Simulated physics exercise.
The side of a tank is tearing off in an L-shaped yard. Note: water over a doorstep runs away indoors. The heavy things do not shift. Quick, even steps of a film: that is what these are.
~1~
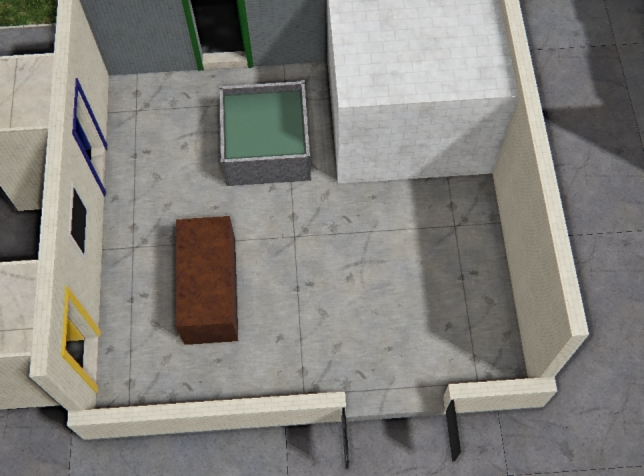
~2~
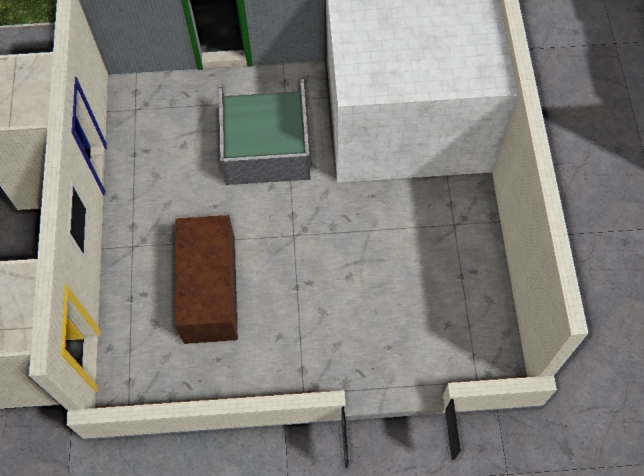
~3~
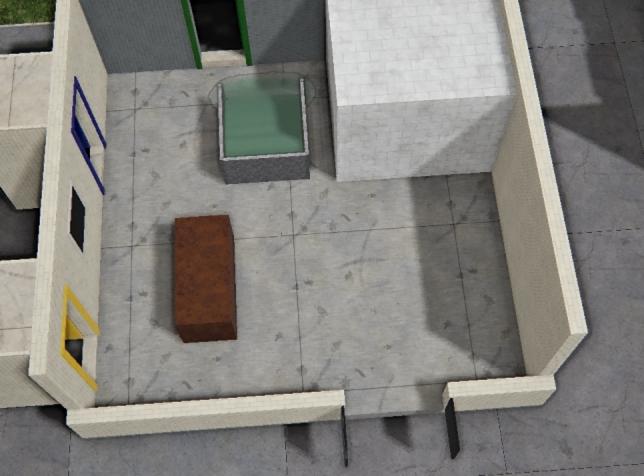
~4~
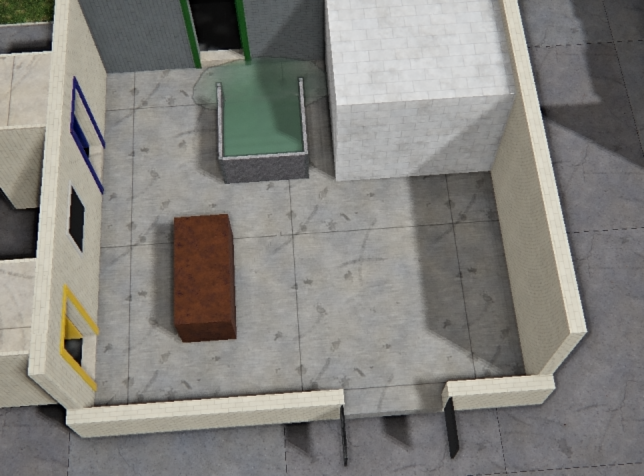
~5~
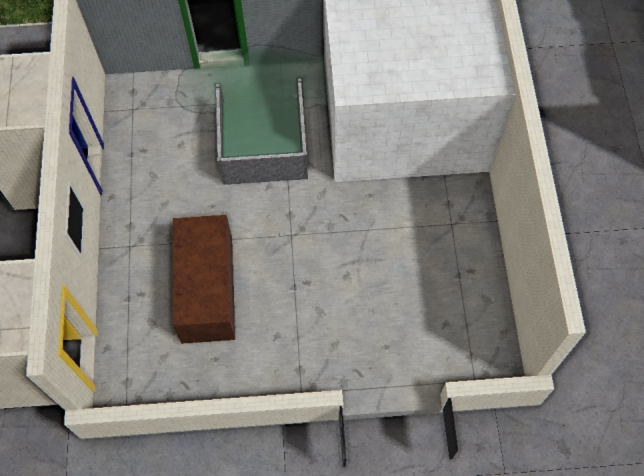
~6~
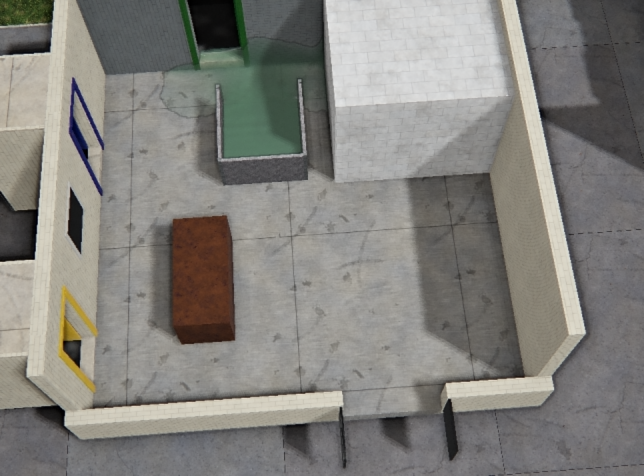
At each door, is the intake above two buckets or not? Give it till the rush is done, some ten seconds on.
Green door: Above, yellow door: Above, blue door: Not above.
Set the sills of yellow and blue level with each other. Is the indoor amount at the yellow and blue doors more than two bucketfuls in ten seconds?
The yellow door falls short of it, while the blue door overshoots the limit.
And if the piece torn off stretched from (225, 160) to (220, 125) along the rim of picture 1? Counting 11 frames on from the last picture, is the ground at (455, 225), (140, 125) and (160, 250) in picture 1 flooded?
Point one not reached; point two reached; point three reached.
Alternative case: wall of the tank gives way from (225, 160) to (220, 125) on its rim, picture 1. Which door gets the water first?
First to be reached: The blue-painted one.
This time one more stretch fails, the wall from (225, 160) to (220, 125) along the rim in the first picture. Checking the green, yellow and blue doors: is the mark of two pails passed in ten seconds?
The green one falls short; the yellow one tops the mark; the blue one tops the mark.
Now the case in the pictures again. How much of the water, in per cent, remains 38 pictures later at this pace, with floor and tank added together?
It comes to roughly 88 per cent.
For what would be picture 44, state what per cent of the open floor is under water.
Roughly 60 percent, I reckon.
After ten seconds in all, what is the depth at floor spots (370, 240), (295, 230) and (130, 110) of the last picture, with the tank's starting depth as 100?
First 2, next 4, last 8 in a hundred.
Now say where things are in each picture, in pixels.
The first frame shows still water in the tank at (264, 123).
In the second frame, the front is at a hidden place, out from the gap on the tank's far side.
In the third frame, the front is at (218, 89), out from the gap on the tank's far side.
In the fourth frame, water pours out on the tank's far side and has run to (213, 67).
In the fifth frame, water pours out on the tank's far side and has run to (188, 69).
In the sixth frame, water pours out on the tank's far side and has run to (168, 71).
A moment on, water covers 10 % of the floor; the green door far over two buckets in, the yellow door not reached, the blue door not reached.
Next, water covers 20 % of the floor; the green door far over two buckets in, the yellow door not reached, the blue door wet at the sill, nothing in.
Then, water covers 55 % of the floor; the green door far over two buckets in, the yellow door not reached, the blue door wet at the sill, nothing in.
Later, water covers 60 % of the floor; the green door far over two buckets in, the yellow door wet at the sill, nothing in, the blue door wet at the sill, nothing in.
In the end, water covers 80 % of the floor; the green door far over two buckets in, the yellow door over two buckets in, the blue door wet at the sill, nothing in.
